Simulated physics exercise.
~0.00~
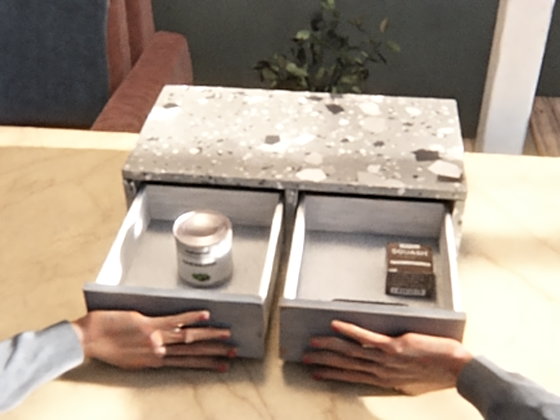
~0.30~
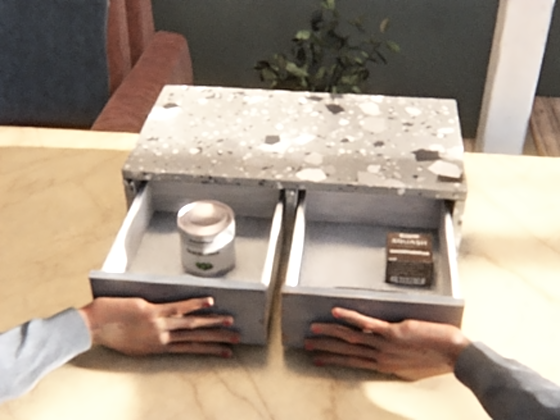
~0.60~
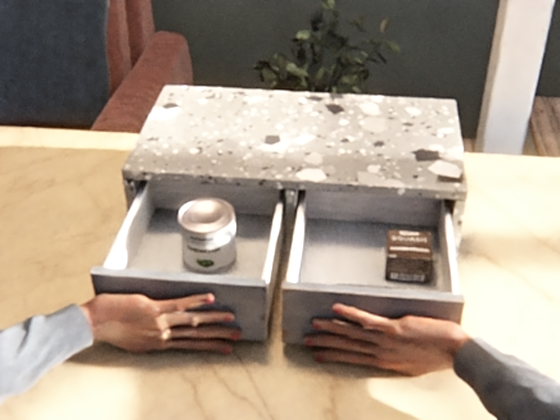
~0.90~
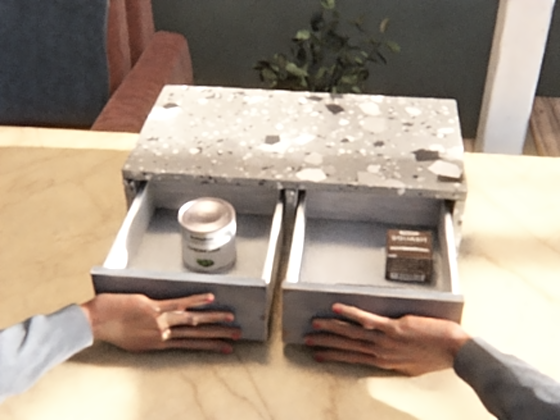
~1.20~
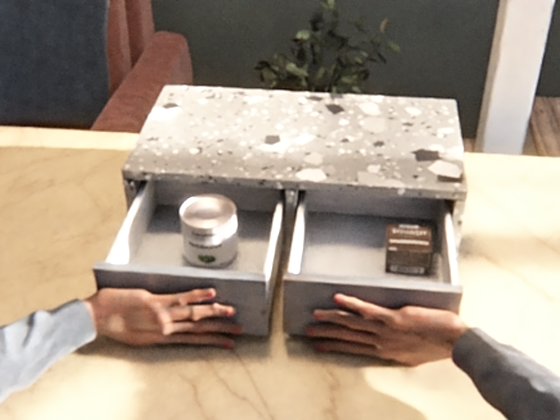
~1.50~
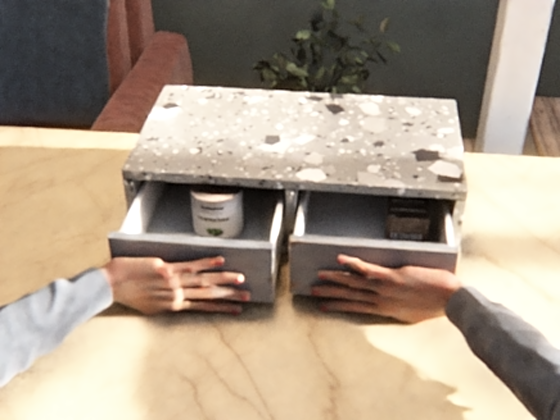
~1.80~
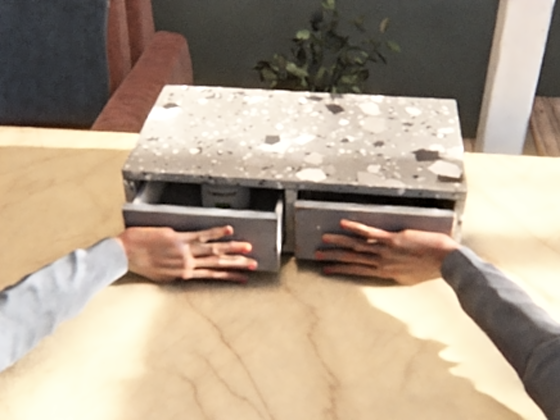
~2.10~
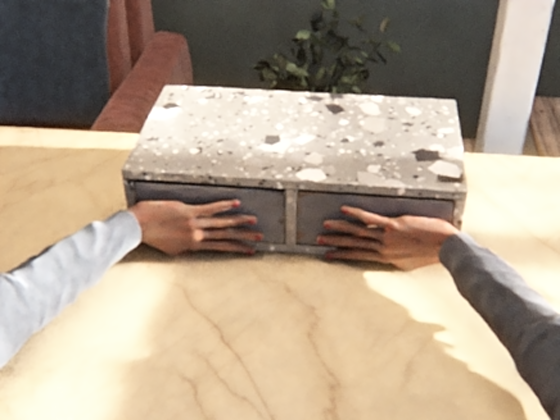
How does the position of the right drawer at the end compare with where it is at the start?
At the start the right drawer is pulled out toward the viewer, with the brown carton visible inside. By the end it has been pushed back into the chest and sits fully closed.
On a pale veined tabletop, two hands rest against the open drawers of a small speckled-top chest, the left holding a white tin and the right a brown carton. The hands push both drawers inward together, slowly at first, until both are fully shut and the contents are hidden.
